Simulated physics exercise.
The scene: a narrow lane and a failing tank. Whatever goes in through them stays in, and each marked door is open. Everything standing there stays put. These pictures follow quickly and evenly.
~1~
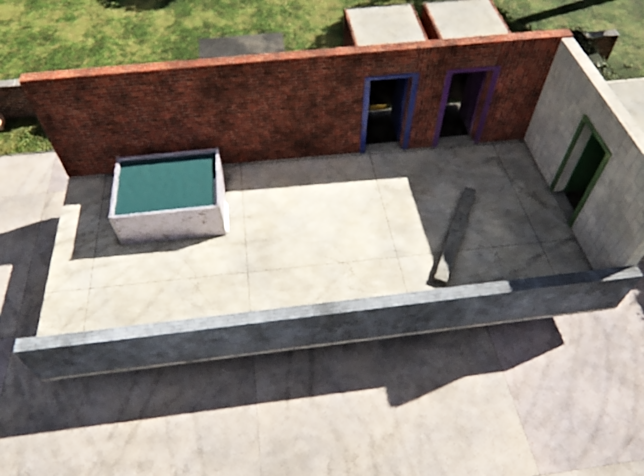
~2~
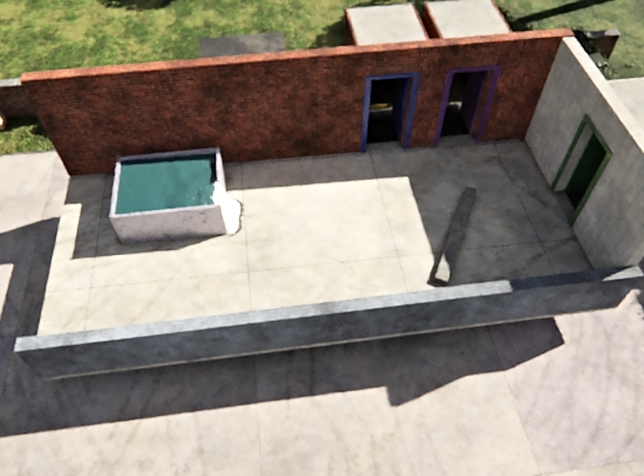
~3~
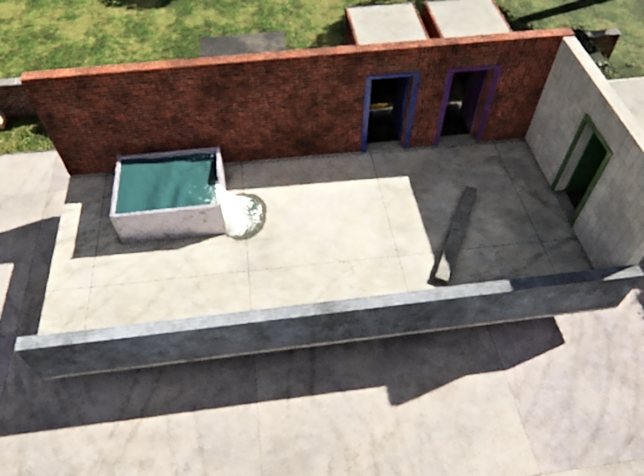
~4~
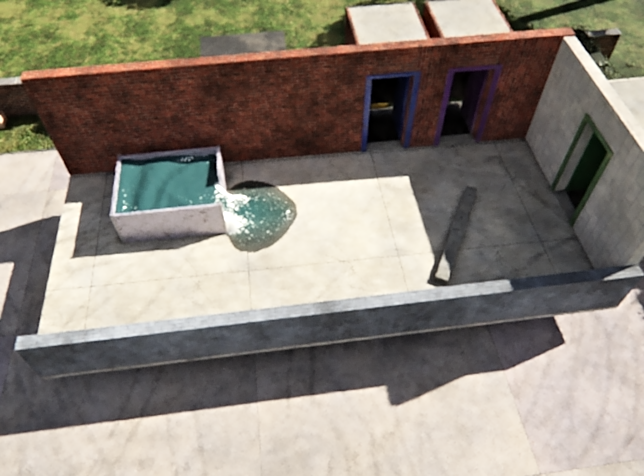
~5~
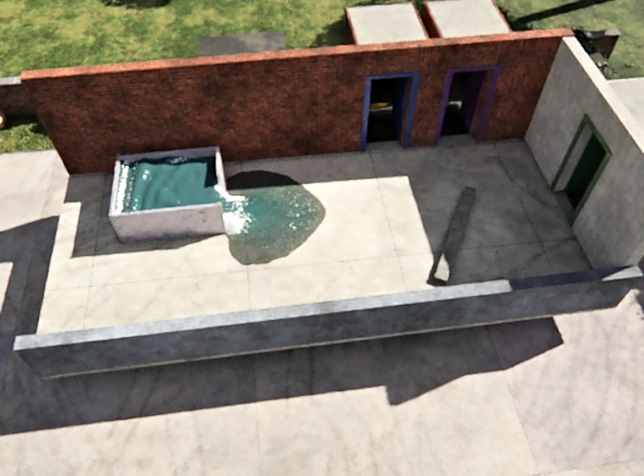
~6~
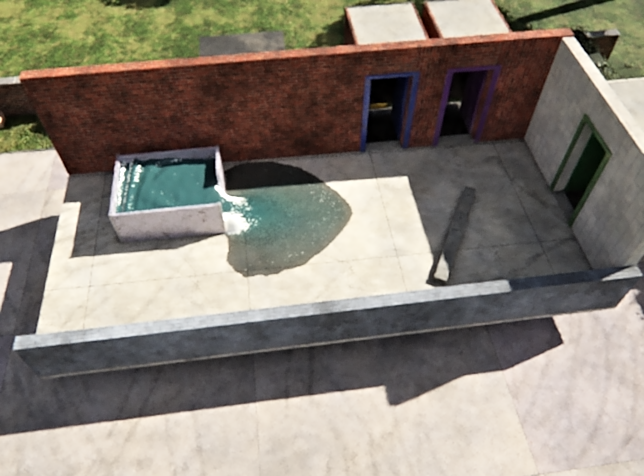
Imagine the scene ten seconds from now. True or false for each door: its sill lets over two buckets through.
The green door true; the blue door true; the purple door true.
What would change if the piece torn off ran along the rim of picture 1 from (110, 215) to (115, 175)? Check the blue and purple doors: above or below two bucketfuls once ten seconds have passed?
Result - blue: Misses the line; purple: Misses the line.
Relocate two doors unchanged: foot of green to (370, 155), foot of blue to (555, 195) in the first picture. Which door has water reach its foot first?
The door marked green is first.
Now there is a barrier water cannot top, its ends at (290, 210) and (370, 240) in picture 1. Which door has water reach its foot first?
It would be the blue door.
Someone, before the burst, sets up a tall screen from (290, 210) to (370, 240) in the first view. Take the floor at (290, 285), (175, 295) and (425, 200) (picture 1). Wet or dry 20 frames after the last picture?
Listed order: Swamped, spared, swamped.
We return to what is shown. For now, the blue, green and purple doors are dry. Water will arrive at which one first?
The blue one.
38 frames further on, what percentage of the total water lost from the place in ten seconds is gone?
Something close to 55 percent by that point.
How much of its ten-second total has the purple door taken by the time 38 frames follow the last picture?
Around 55 %.
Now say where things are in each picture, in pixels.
Still water in the water tank at (167, 184), in the first picture.
Water pours out at (222, 207) and has run to (234, 202), in the second picture.
The front is at (263, 207), out from the gap at (222, 208), in the third picture.
The front is at (291, 204), out from the gap at (223, 209), in the fourth picture.
Water pours out at (222, 209) and has run to (322, 210), in the fifth picture.
The front is at (348, 214), out from the gap at (221, 208), in the sixth picture.
A moment on, water covers 35 % of the floor; the green door not reached, the blue door not reached, the purple door not reached.
Next, water covers 50 % of the floor; the green door not reached, the blue door under two buckets in, the purple door wet at the sill, nothing in.
Then, water covers 60 % of the floor; the green door not reached, the blue door under two buckets in, the purple door under two buckets in.
Later, water covers 65 % of the floor; the green door over two buckets in, the blue door over two buckets in, the purple door over two buckets in.
In the end, water covers 65 % of the floor; the green door over two buckets in, the blue door over two buckets in, the purple door over two buckets in.
